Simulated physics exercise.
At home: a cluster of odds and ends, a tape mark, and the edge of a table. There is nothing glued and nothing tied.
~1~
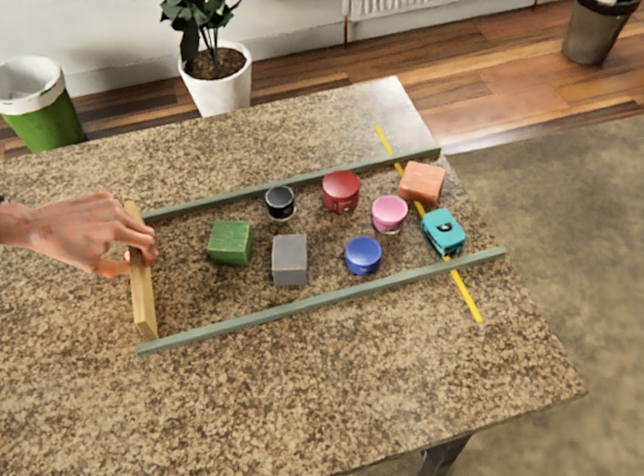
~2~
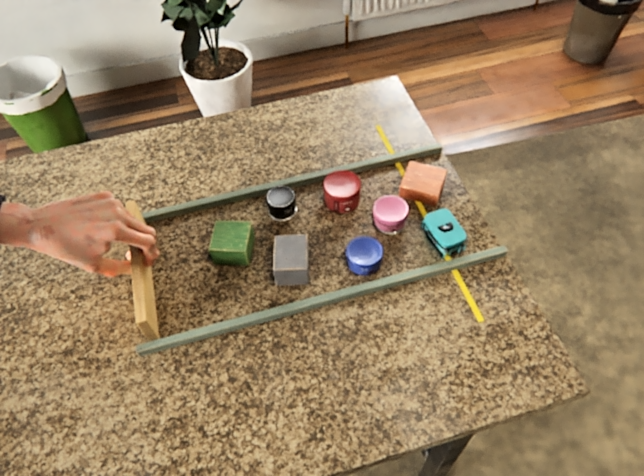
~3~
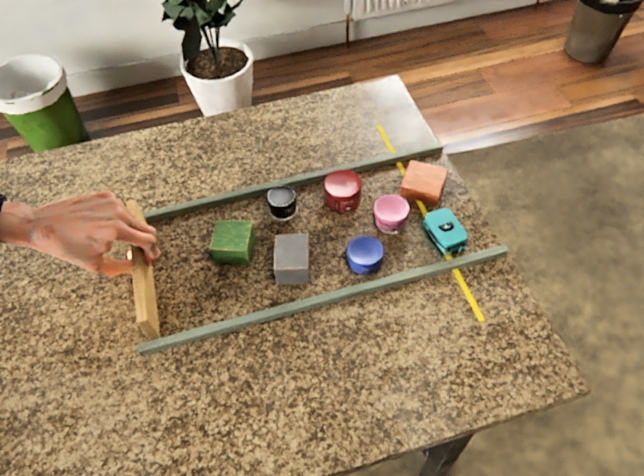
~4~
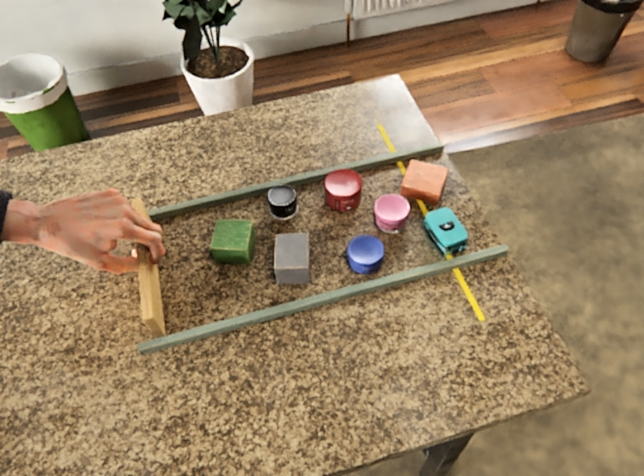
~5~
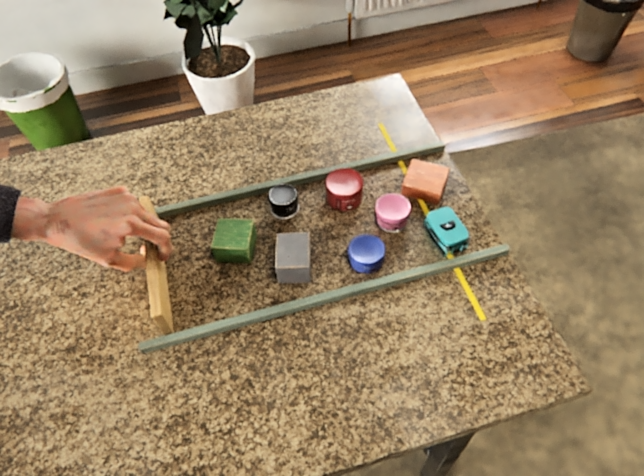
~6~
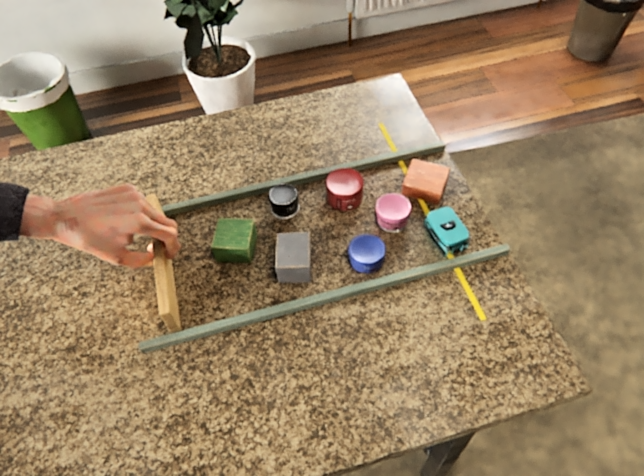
A hand gripping a wooden board rests at the left end of two green rails on a speckled table, then slides the board a short way right. The blocks, small tubs and turquoise case between the rails stay essentially in place, the board still short of the green block.
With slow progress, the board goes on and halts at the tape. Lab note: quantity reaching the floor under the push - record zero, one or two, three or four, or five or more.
From what I see, the table loses one or two of them.
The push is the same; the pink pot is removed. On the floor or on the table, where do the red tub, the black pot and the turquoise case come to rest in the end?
Well, the red tub is still there, the black pot is still there, and the turquoise case winds up down.
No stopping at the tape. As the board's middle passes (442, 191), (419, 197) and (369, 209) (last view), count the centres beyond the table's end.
In order of the places given, that's 5, 2 and 0.
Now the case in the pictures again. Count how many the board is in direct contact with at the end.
That number would be 3.
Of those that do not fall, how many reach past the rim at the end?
The number overhanging is 3.
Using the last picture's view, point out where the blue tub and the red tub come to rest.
Final centres, first then second: (487, 222), (449, 155).
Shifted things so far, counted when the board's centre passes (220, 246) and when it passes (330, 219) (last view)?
It comes to 1 for the first spot, 5 for the other.
Early on, none off yet; orange block at rest near (426, 181); turquoise case at rest near (447, 232); pink pot at rest near (393, 213).
A while later, none off yet; orange block at rest near (426, 181); turquoise case at rest near (447, 232); pink pot moving near (399, 211).
Finally, the number that fall off is one or two; lost, turquoise case and orange block.
